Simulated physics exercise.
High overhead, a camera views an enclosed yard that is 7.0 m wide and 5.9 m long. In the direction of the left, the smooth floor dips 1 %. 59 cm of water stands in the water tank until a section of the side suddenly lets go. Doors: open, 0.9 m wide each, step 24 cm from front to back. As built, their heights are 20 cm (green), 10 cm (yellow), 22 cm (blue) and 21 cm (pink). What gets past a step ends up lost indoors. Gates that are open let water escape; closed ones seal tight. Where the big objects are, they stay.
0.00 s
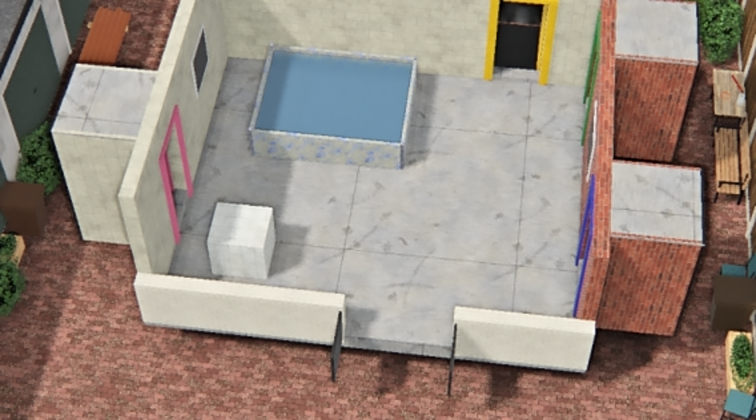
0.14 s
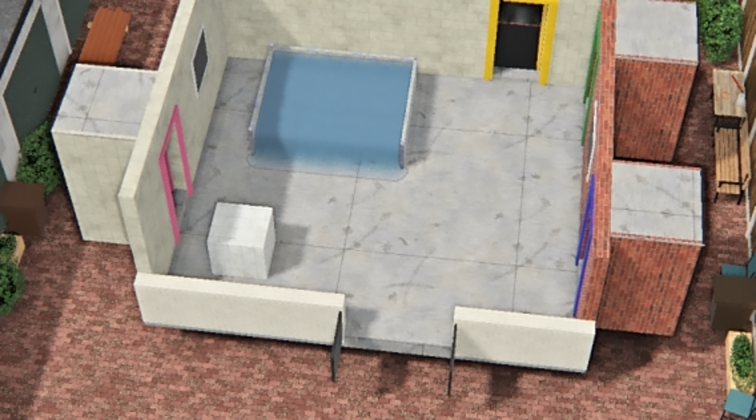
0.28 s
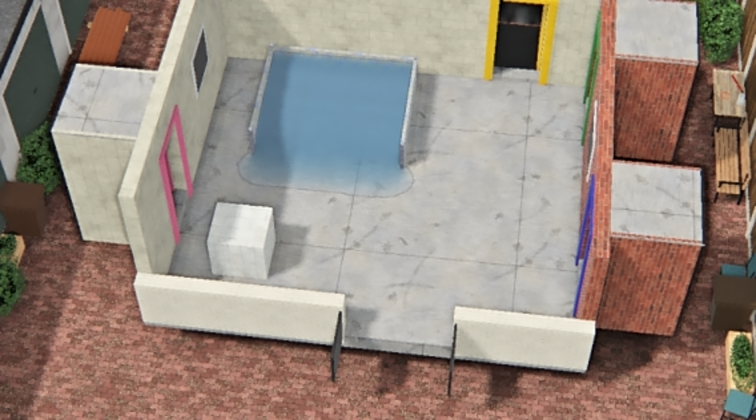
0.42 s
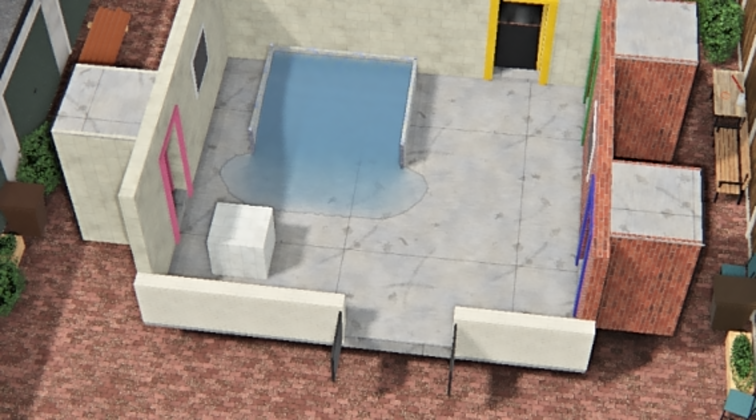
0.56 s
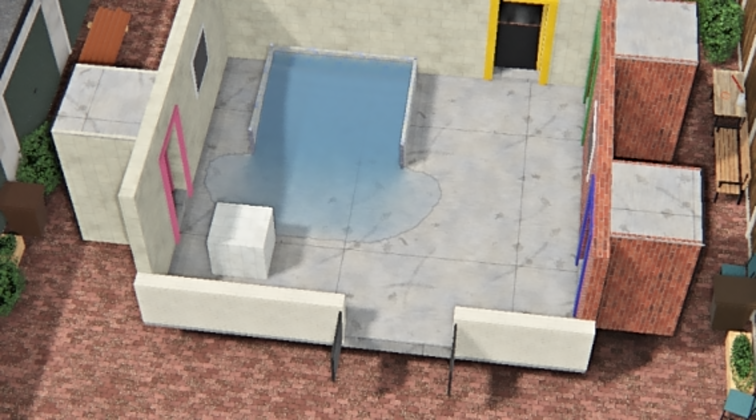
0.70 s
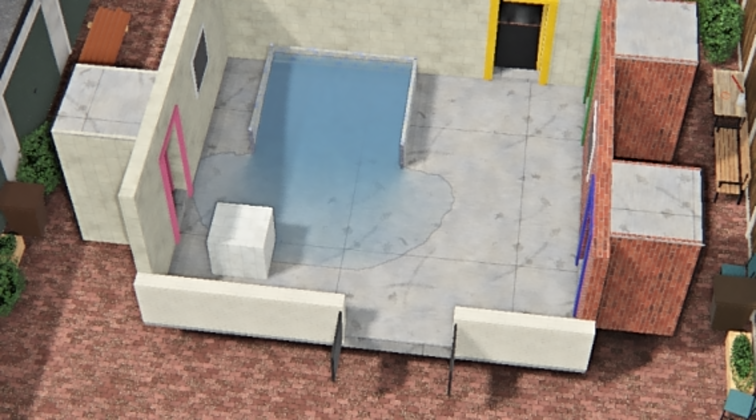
Blue water stands still in a patterned rectangular tank at the back of a walled, grey-floored yard, seen from high overhead by an unmoving camera. A pale block sits at front left, with a pink doorway on the left, a yellow one at the back, and green and blue ones along the right brick wall. The tank's front side disappears, and water pours forward, spreading across the floor in a widening, thinning rounded sheet that reaches around the block.
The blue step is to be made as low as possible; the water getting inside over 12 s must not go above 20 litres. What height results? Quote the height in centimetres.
It would have to be roughly 7 cm high.
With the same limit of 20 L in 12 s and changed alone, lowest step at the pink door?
Pink door - some 27 centimetres.
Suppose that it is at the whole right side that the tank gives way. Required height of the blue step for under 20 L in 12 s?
A height of around 10.5 cm.
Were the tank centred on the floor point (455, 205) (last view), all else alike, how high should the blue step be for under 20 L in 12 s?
With that change, some 13.5 centimetres.
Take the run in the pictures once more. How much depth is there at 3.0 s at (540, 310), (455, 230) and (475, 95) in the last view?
The depths come to about 1, 1 and 0 cm.
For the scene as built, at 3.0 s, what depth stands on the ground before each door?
Green door 0 cm, yellow door 0 cm, blue door 0 cm, pink door 27 cm.
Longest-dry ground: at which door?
Last in order comes the yellow door.
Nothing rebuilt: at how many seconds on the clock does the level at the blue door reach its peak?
Crest at t of about 4.5 s.
After 1.4 s water covers 40 % of the floor, deepest (39 cm) near (296, 318); it has not reached the blue door.
After 3.0 s water covers 55 % of the floor, deepest (38 cm) near (170, 269); it has not reached the blue door.
After 12.0 s water covers 95 % of the floor, deepest (10 cm) near (160, 304); 3 cm at the blue door, 0 litres in over its 22 cm step.
At the blue door as built, the water arrived by 3.8 s and peaked near 12 cm at 4.6 s.
With a step of 6.5 cm, 26 litres would have come in within the 12 s; with 8 cm, 12 litres. So under 20 litres takes about 7 cm.
